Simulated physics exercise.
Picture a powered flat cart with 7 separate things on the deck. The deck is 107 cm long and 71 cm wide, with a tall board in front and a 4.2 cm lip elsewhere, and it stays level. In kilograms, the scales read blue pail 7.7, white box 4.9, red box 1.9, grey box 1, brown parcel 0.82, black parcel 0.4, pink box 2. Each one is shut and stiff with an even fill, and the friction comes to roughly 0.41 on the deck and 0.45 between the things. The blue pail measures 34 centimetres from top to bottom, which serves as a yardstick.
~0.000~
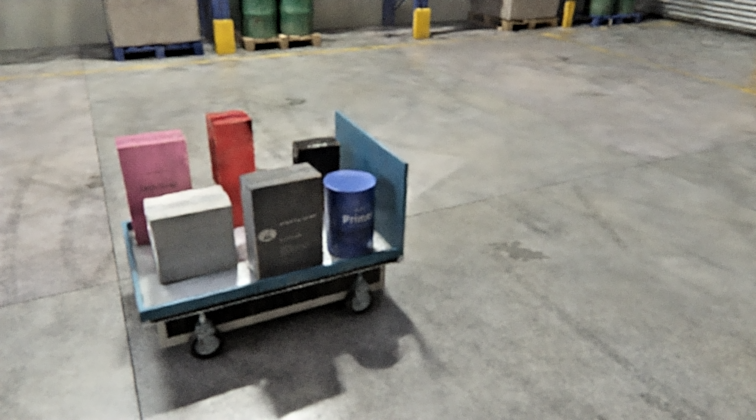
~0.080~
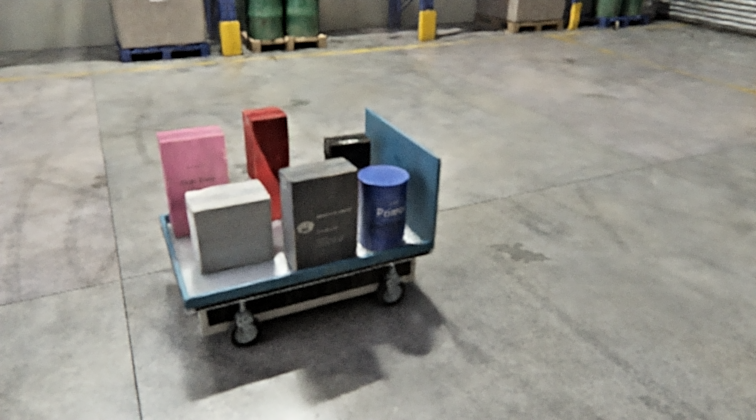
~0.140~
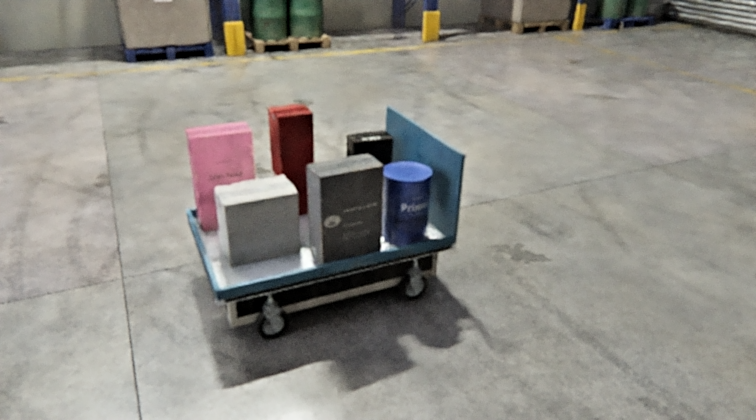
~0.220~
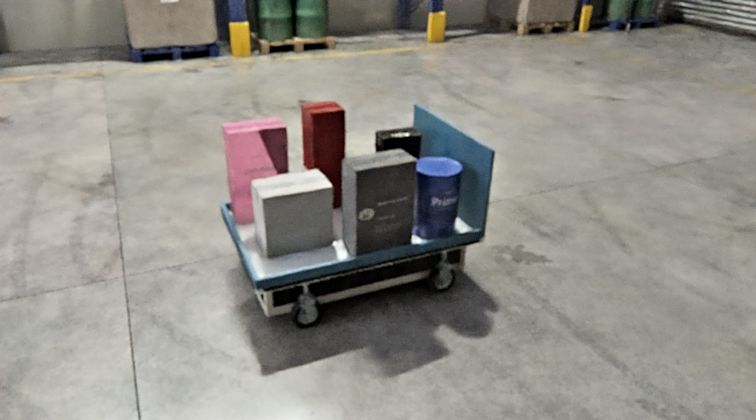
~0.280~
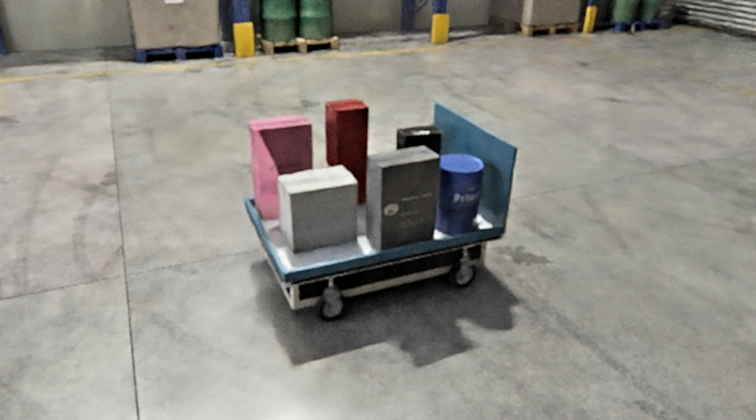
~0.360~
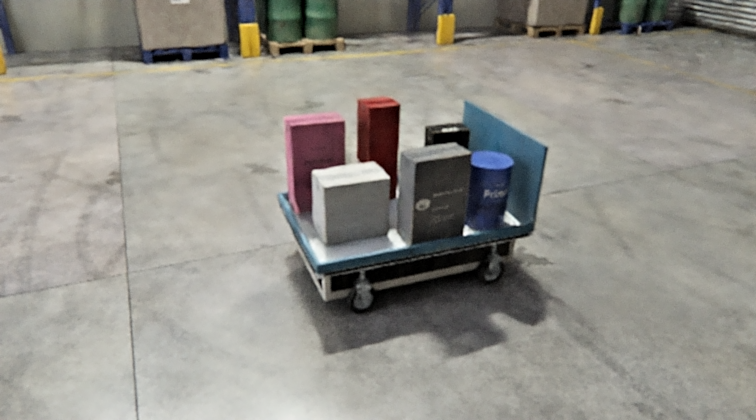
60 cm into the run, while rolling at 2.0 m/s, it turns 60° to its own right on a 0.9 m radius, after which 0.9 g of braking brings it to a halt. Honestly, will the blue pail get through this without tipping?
Looks like it survives that.
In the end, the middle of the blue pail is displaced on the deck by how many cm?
Around 16 centimetres.
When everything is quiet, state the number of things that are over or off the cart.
4.
By 0.56 s, 112 cm covered, turned 24°; black parcel now off the cart; blue pail 24 cm from its spot near (563, 189); red box tilted 18°.
By 0.76 s, 152 cm covered, turned 49°; red box and pink box now off the cart; blue pail tilted 10° near (670, 225); grey box tilted 30°.
By 0.96 s, 191 cm covered, turned 60°; blue pail tilted 4°; grey box tilted 62°; brown parcel 6 cm from its spot.
By 1.16 s, 207 cm covered, turned 60°, stopped; blue pail 17 cm from its spot; grey box on its side; white box 12 cm from its spot.
When it is over (1.6 s), off the cart and tipped over, red box, black parcel and pink box; lying over on the deck, grey box; not toppled but over 10 cm from the start, blue pail and white box; the last one within 10 cm of the start.
